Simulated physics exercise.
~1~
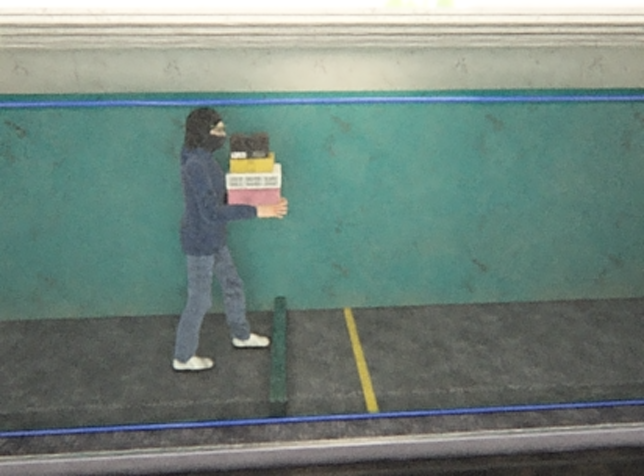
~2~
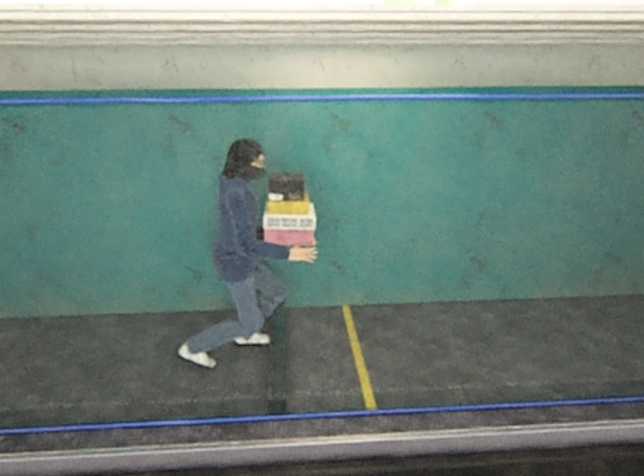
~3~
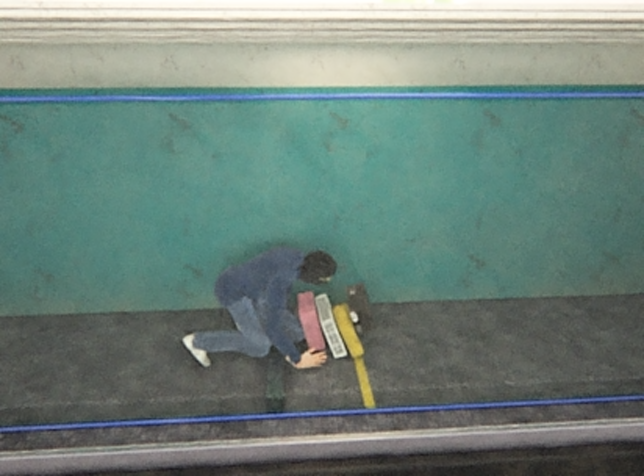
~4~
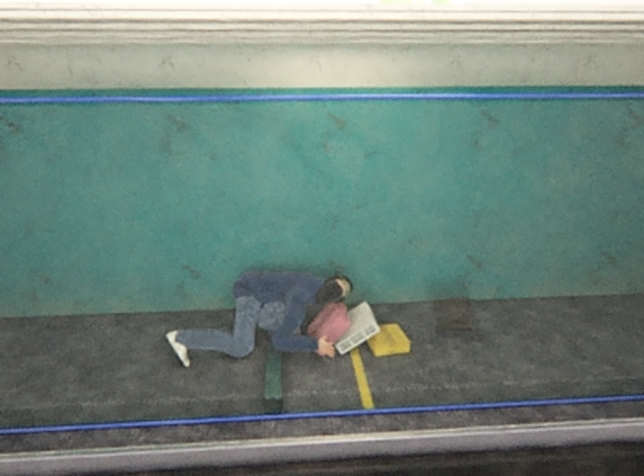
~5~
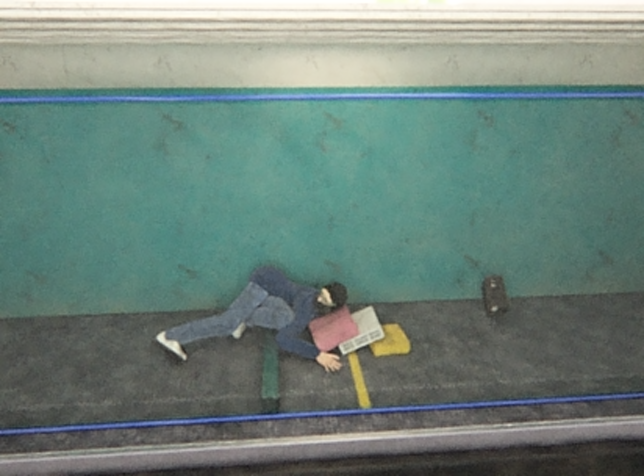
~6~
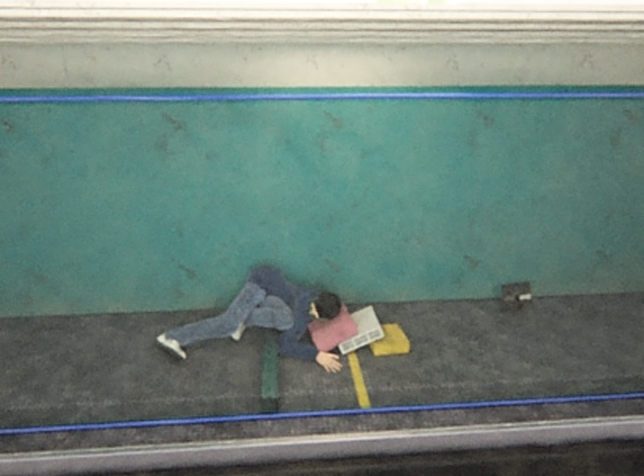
A person carrying a stack of boxes pitched forward over a low green rail and crumpled to the floor, spilling the load; the dark box tumbled far right past the yellow line, while the person ended lying face down against the pink one.
